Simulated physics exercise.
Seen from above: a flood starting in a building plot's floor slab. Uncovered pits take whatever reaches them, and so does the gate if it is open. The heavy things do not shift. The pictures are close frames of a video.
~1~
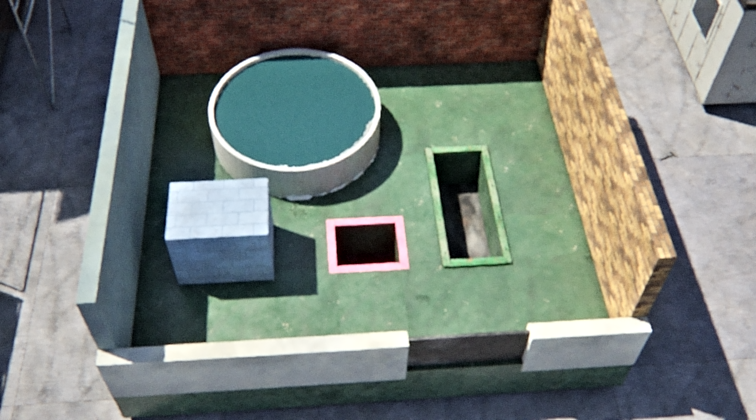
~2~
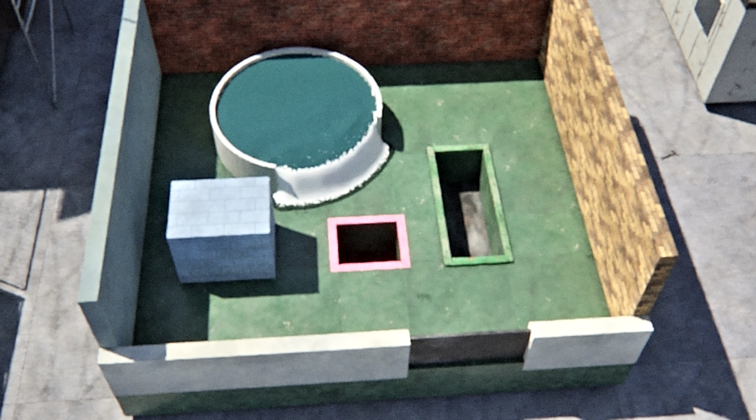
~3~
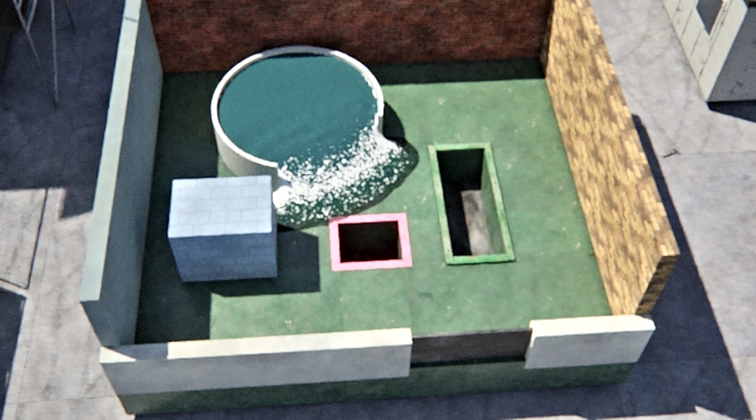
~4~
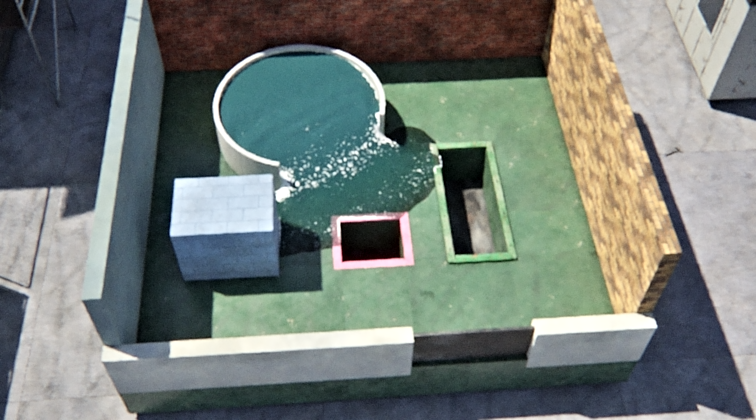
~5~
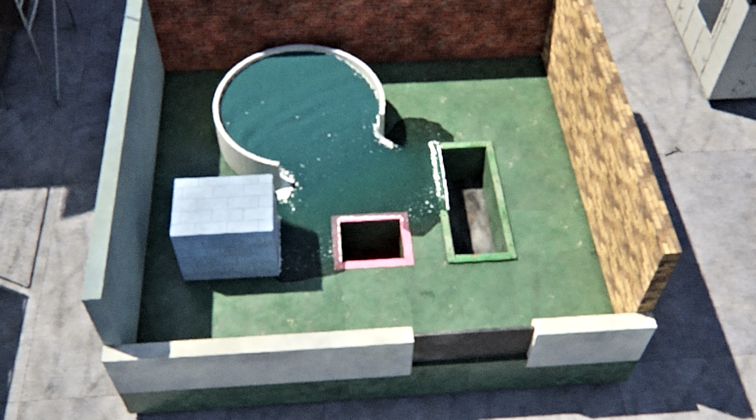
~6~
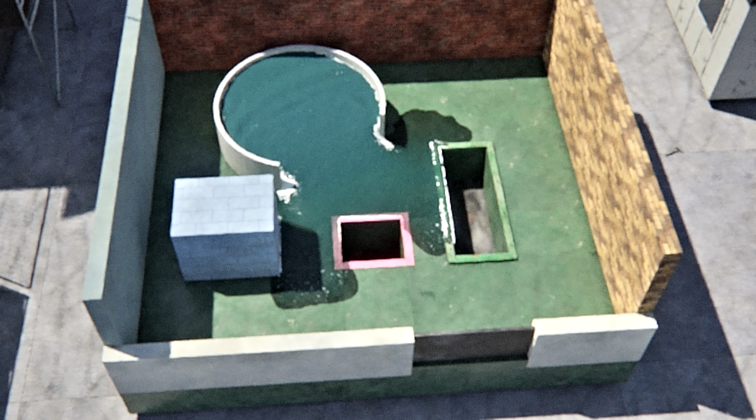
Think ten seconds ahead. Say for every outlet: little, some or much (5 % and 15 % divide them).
In the end: The gate takes not even 5 %; the green pit takes above 15 %; the pink pit takes above 15 %.
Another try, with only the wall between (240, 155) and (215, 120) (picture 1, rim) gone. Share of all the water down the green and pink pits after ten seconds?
Roughly, in per cent: Green 4, pink 12.
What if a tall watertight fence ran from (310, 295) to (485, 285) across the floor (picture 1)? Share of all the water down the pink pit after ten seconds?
Roughly, in per cent: Pink 45.
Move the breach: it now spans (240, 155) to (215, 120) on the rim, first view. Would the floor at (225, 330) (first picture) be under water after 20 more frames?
There: Under water.
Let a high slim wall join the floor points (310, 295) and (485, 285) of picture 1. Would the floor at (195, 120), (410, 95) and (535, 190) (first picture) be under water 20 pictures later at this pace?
As listed: Free of water, dry, dry.
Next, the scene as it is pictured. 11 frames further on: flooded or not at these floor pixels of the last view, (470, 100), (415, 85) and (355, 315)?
As listed: Not flooded, clear, under water.
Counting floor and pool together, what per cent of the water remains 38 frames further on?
I make it 44 per cent.
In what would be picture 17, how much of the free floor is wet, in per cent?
About 30 per cent.
A moment on, water covers 30 % of the floor; the gate 0 %, the green pit 5 %, the pink pit 9 %.
Next, water covers 30 % of the floor; the gate 0 %, the green pit 11 %, the pink pit 17 %.
Then, water covers 45 % of the floor; the gate 0 %, the green pit 17 %, the pink pit 26 %.
Later, water covers 65 % of the floor; the gate 0 %, the green pit 21 %, the pink pit 34 %.
In the end, water covers 90 % of the floor; the gate 0 %, the green pit 22 %, the pink pit 40 %.
